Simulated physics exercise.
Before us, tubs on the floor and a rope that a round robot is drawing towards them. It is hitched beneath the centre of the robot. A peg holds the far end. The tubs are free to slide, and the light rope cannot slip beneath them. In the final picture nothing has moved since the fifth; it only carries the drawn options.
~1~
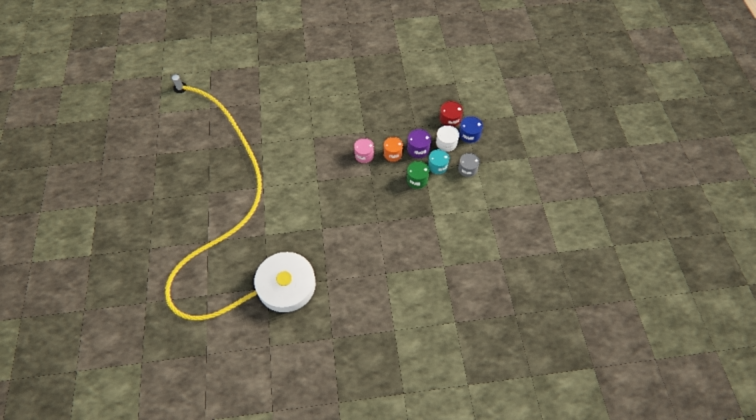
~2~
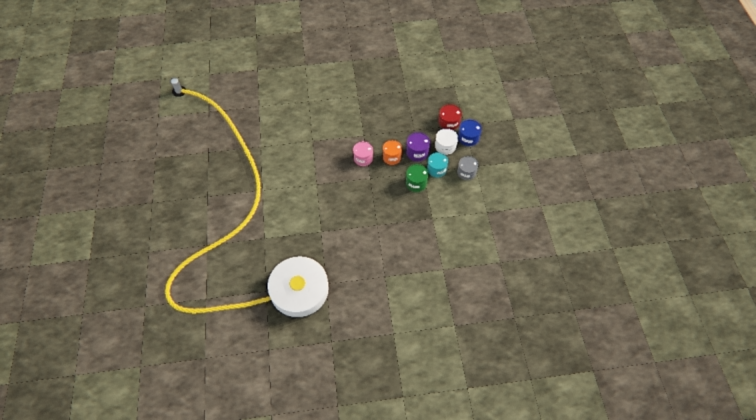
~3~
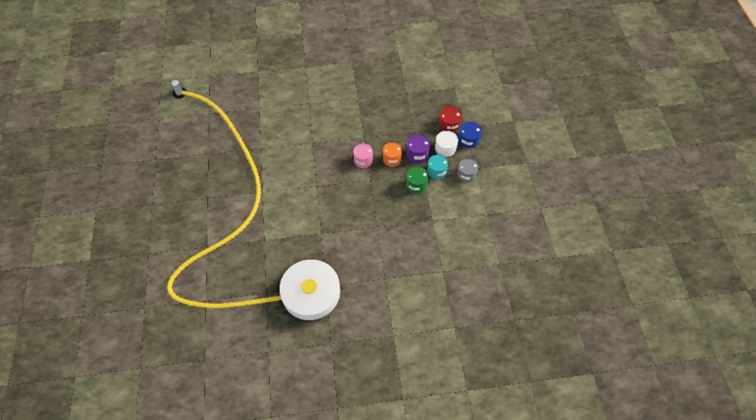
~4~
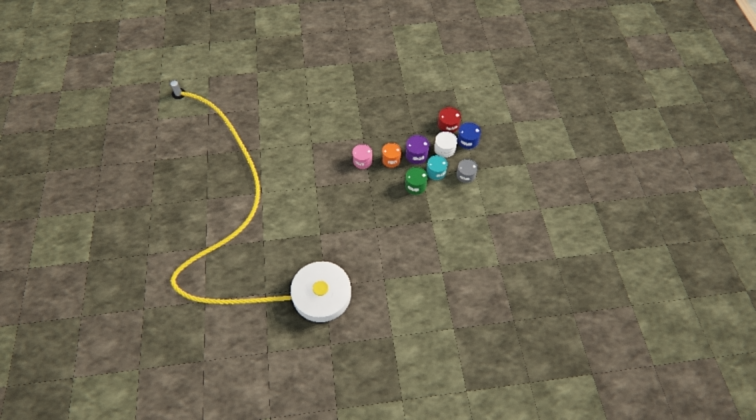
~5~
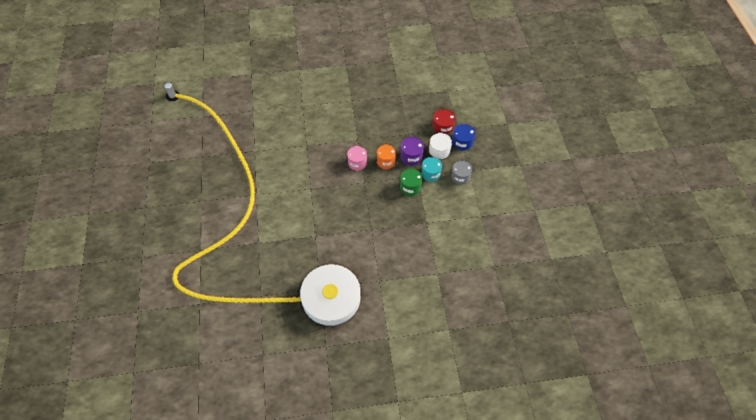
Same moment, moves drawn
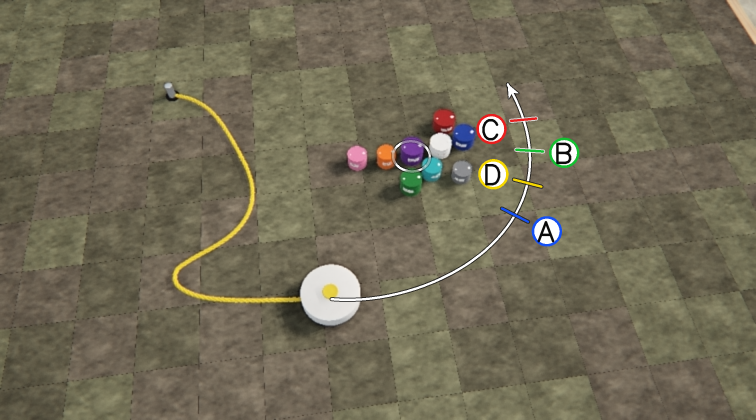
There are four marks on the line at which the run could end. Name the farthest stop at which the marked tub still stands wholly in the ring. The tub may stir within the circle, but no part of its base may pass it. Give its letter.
At C, and not beyond.
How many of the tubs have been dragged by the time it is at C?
By then, two.
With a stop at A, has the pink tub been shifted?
By then, no.
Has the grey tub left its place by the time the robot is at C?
Yes.
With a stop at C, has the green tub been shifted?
Yes.
On the marked copy, A at (515, 215); B at (530, 151); C at (524, 120); D at (527, 183); the ring at (411, 156); the route from (332, 299) via (508, 226) to (508, 84).
With C. Early on, robot (453, 269); purple tub (412, 151).
Further on, robot (526, 192); purple tub (412, 151).
At the end, robot (526, 114); purple tub (412, 151); green tub (412, 170); grey tub (456, 162); the purple tub is still in its ring.
As for the rest, A is safe but short; B is safe but short; D is safe but short.
